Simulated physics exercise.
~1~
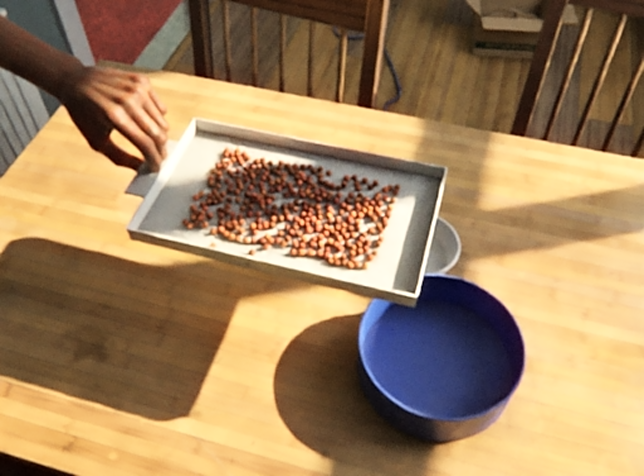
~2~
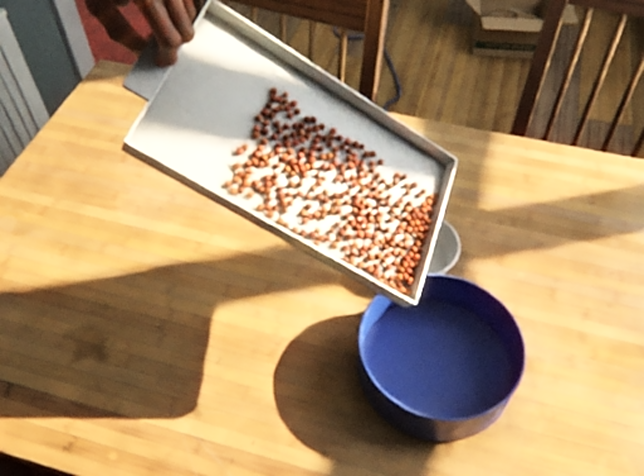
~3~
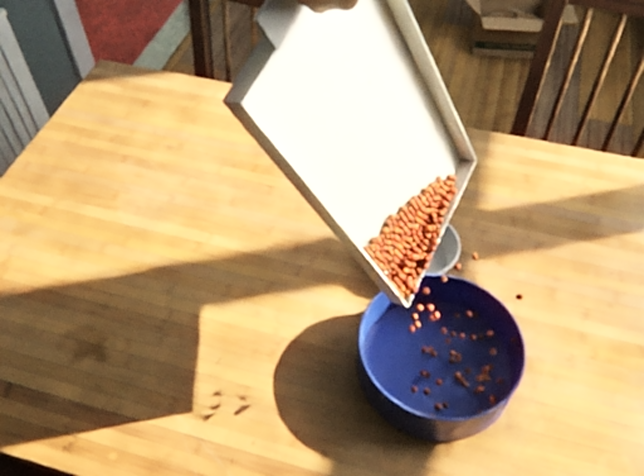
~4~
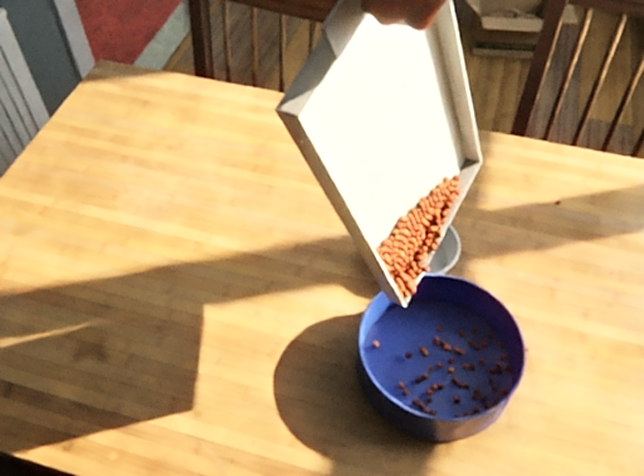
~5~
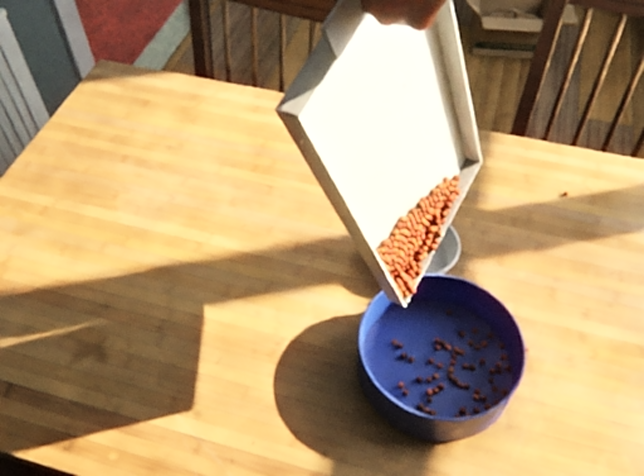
A hand tips a tray, spilling some reddish-brown pellets into a blue pot while most stay behind.
